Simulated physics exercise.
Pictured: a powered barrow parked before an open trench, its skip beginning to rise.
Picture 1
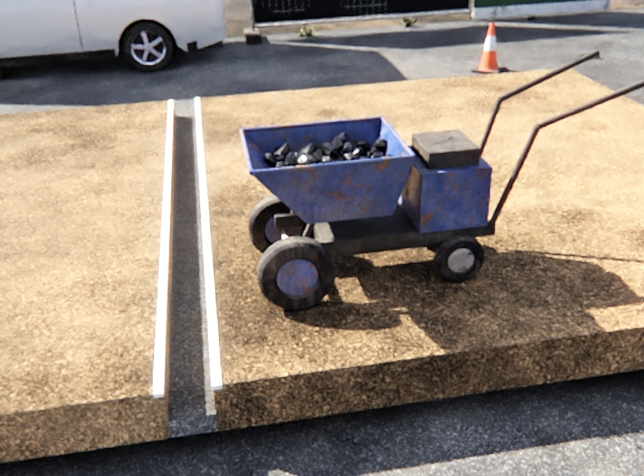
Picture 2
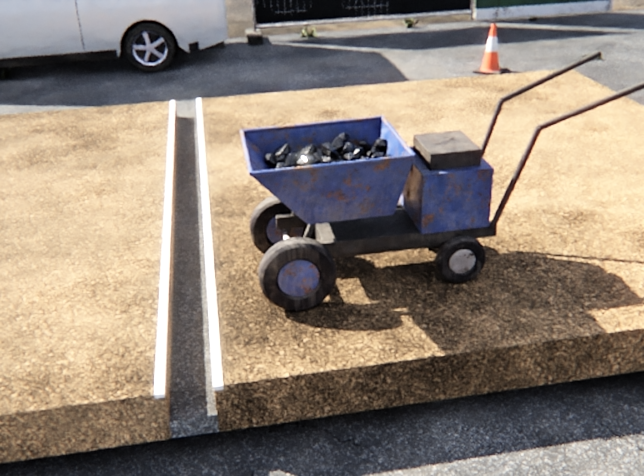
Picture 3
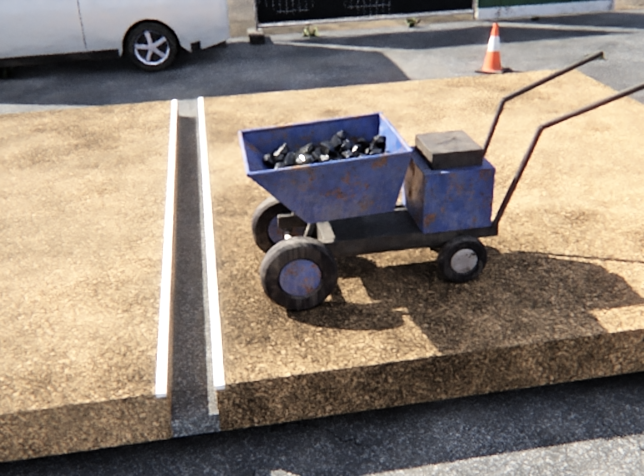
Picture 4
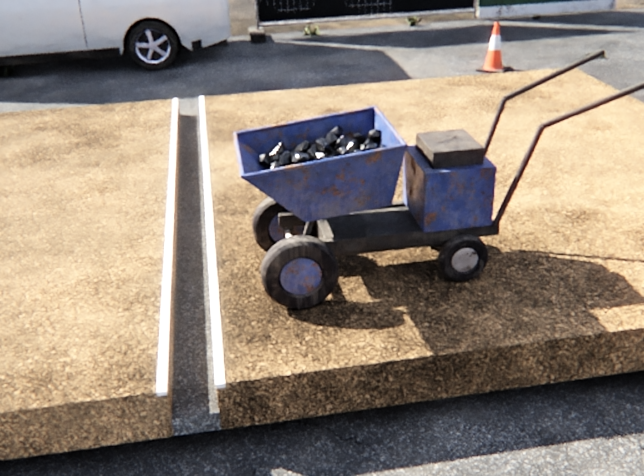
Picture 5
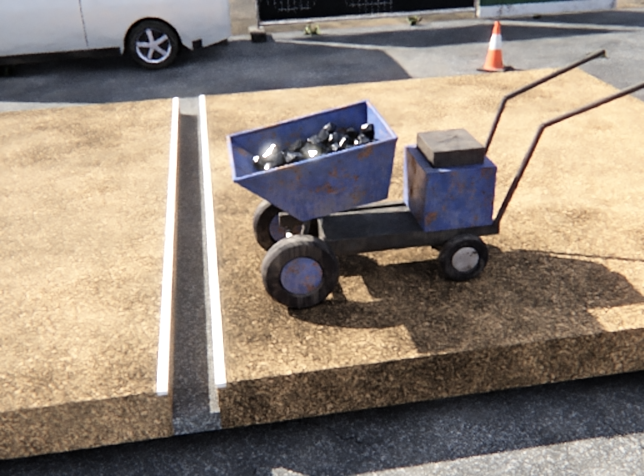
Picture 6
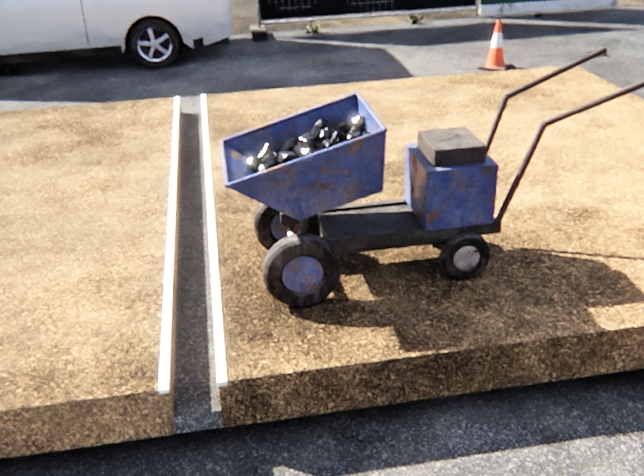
Blue powered barrow standing beside a narrow trench, its skip of black coal lumps slowly tilting forward to the left.
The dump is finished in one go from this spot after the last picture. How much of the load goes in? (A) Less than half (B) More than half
Option A: Less than half.
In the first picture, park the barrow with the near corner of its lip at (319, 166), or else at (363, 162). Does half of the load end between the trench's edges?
First attempt: Beyond half; second attempt: Short of half.
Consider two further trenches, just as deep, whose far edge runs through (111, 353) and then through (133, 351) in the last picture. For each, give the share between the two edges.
The first case gives close to 90 per cent and the second close to 70 per cent.
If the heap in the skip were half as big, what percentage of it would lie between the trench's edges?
Share: Approx. 20 per cent.
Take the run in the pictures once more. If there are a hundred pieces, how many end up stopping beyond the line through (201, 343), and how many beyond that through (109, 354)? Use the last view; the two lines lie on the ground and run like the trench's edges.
In order, some 90 % then some 30 %.
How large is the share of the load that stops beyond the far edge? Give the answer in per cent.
About 70 per cent.
Soon after the last picture, skip tipped steeply; all in the skip.
A little later, skip tipped steeply; most in the skip; a stray few in or heaped over the trench; a small part beyond it; a stray few falling.
Later still, skip tipped right over; a small part in the skip; a small part in or heaped over the trench; most beyond it.
By the end, skip tipped right over; about a quarter in or heaped over the trench; about two thirds beyond it.
